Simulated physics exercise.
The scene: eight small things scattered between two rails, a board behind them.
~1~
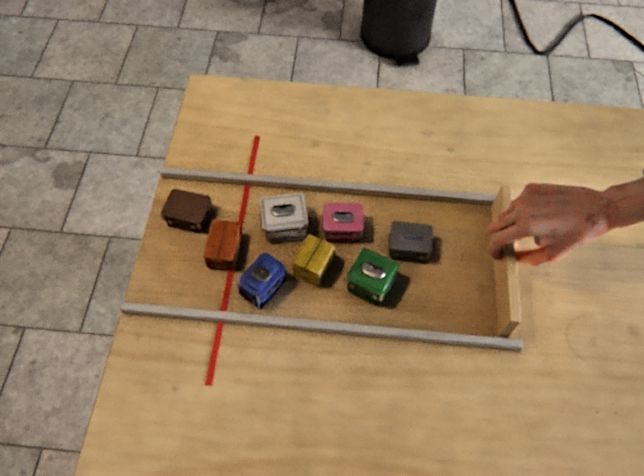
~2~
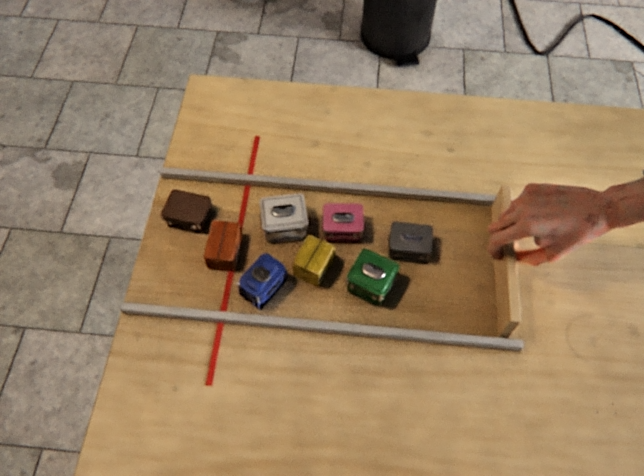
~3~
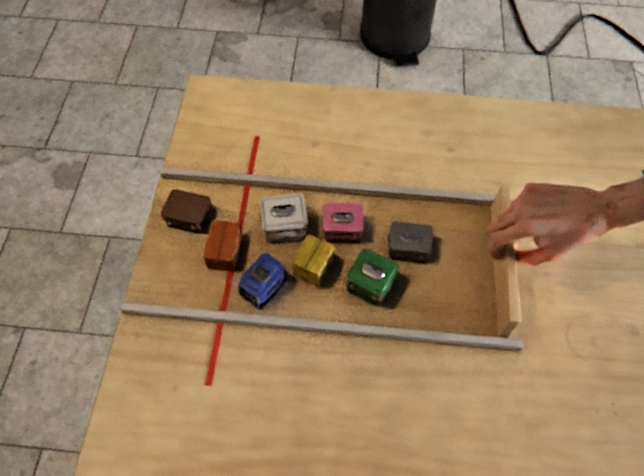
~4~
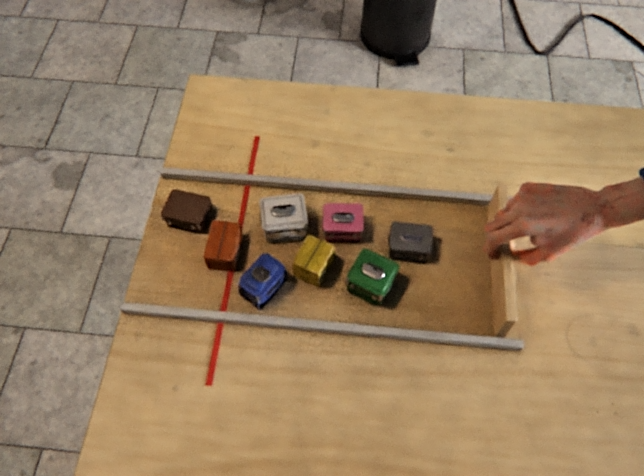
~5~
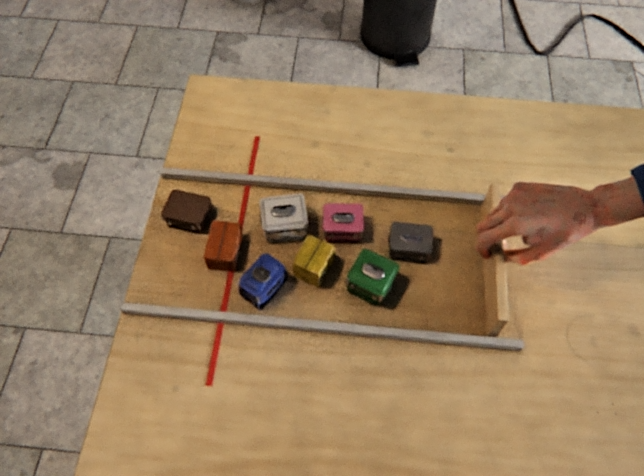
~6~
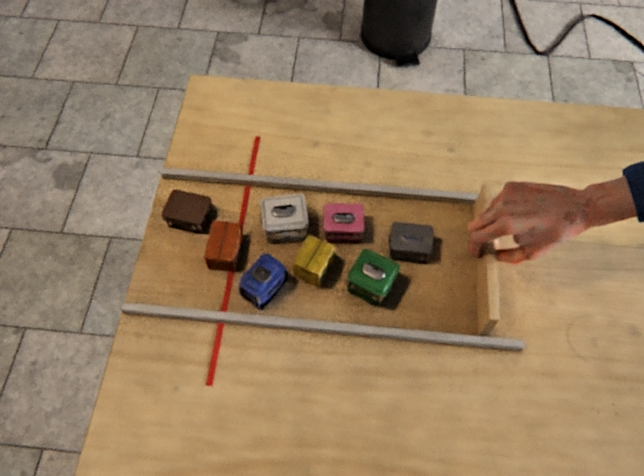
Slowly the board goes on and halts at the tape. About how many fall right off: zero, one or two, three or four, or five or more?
Outcome: The number that fall off is one or two.
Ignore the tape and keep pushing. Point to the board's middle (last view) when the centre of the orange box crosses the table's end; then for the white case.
Near (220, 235) and (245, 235).
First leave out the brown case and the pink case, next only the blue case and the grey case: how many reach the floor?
Fallen: 0, and 1 in the other try.
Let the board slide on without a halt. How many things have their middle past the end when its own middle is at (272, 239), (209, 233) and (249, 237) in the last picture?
It would be 1, 3 and 1.
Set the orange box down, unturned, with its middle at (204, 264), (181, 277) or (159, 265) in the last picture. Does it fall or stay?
The orange box is kept; remains up; remains up.
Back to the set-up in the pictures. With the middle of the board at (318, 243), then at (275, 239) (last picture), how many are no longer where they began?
First 8, then 8.
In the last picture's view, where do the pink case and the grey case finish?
Near (185, 206) and (219, 226).
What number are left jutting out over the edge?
It comes to 1.
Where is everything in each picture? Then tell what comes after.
In the first frame, brown case (188, 211); orange box (224, 246); blue case (263, 281); board (505, 259); tape (236, 246).
In the second frame, orange box (224, 246); yellow box (314, 261).
In the third frame, blue case (263, 281); board (505, 259).
In the fourth frame, brown case (188, 212); green case (372, 278).
In the fifth frame, orange box (224, 246); white case (284, 218).
In the sixth frame, brown case (188, 212); orange box (224, 246); blue case (263, 281); board (485, 258); tape (237, 246).
Soon after, none off yet; brown case at rest near (188, 212); orange box at rest near (224, 246); blue case at rest near (263, 281).
Then, none off yet; brown case moved a little near (176, 211); orange box moved a little near (204, 249); blue case moved a little near (248, 288).
At rest, the number that fall off is one or two; fallen, white case and brown case.
